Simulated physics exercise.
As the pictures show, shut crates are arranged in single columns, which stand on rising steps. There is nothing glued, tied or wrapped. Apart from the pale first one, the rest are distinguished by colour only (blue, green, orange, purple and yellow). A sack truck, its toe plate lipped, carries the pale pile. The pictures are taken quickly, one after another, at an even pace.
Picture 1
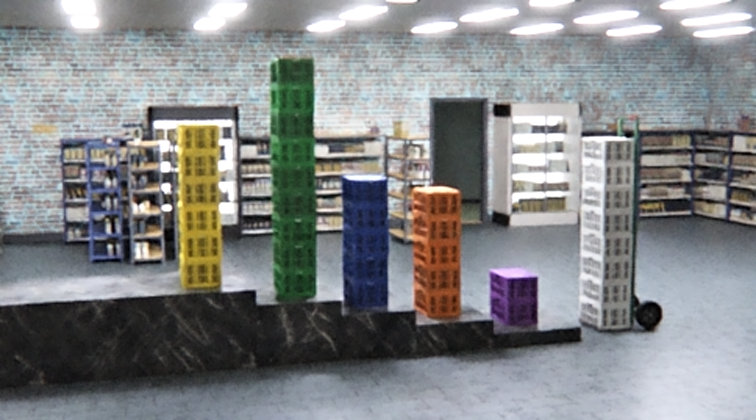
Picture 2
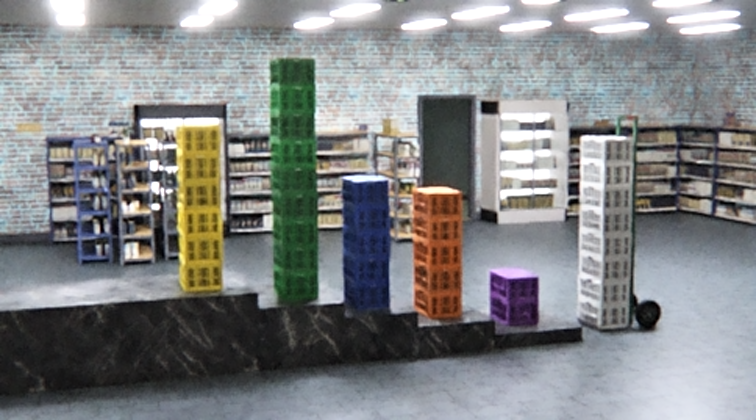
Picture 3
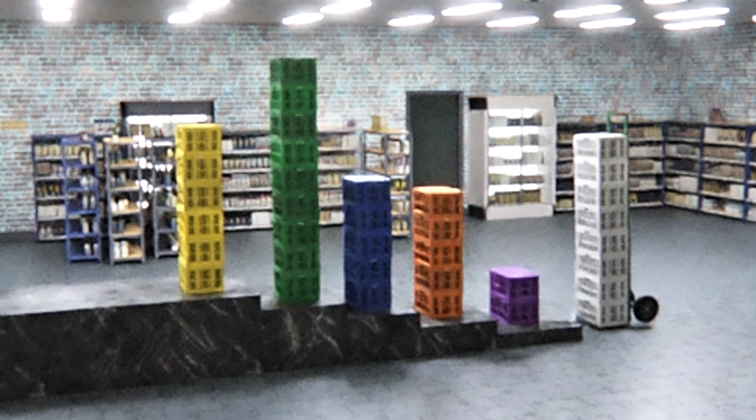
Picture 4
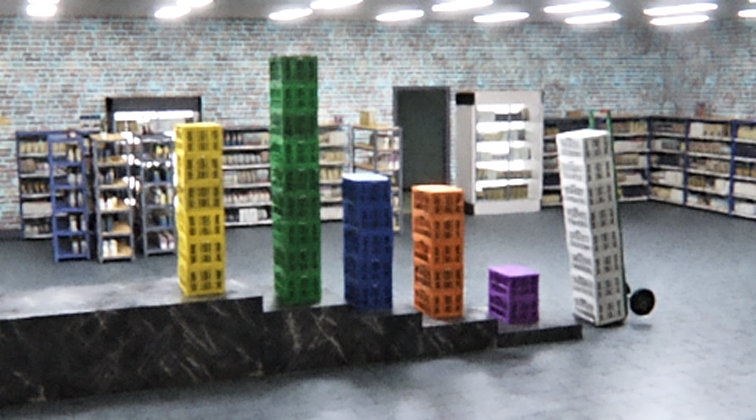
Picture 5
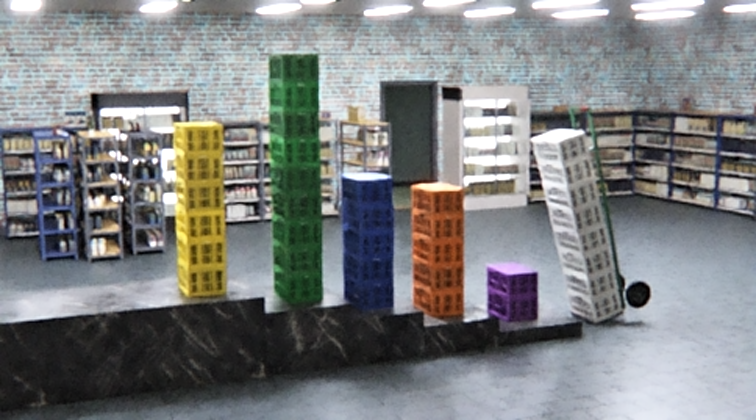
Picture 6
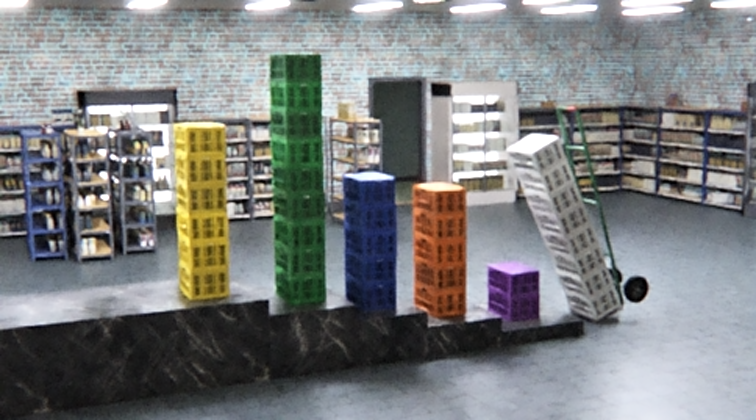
The tall white stack of crates on the hand truck stood upright at first, then leaned further and further left, while the yellow, green, blue, orange and purple crates on the dark steps stayed still.
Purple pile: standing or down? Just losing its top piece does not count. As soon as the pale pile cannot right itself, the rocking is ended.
Fine overall.
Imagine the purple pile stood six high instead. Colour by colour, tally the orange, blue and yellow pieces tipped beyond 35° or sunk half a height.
Per pile, orange = 0, blue = 0, yellow = 0.
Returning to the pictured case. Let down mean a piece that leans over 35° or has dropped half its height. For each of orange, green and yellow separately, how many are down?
Orange 1, green 0, yellow 0.
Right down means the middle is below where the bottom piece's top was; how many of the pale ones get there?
Count: 2.
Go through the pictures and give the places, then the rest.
In the first picture (pixels give the middle of a visible side; the camera moves round a little), truck frame (636, 160) level; top purple crate (523, 289); top blue crate (370, 192); none of the others has stirred.
The second picture shows truck frame (635, 160) level; top purple crate (524, 289).
The third picture shows truck frame (627, 157) rocked barely; top purple crate (524, 288).
The fourth picture shows truck frame (612, 153) rocked a little, top of the pale pile leaning a little; top purple crate (524, 287); none of the others has stirred.
The fifth picture shows truck frame (597, 150) rocked a little, top of the pale pile leaning clearly; top purple crate (524, 285); none of the others has stirred.
The sixth picture shows truck frame (586, 150) rocked clearly, top of the pale pile leaning clearly; top purple crate (525, 284); top yellow crate (206, 141); none of the others has stirred.
Shortly afterwards, 7 of the pale pile down; none of the 2 purple crates down (0 of 27 in all colours); top purple crate unmoved.
Next, 7 of the pale pile down; none of the 2 purple crates down (0 of 27 in all colours); top purple crate a little from its place; top orange crate tilted well over.
In the end, 7 of the pale pile down; none of the 2 purple crates down (1 of 27 in all colours); top purple crate a little from its place; top orange crate on its side. From the last view, middles, top purple crate near (509, 280), top orange crate near (430, 218).
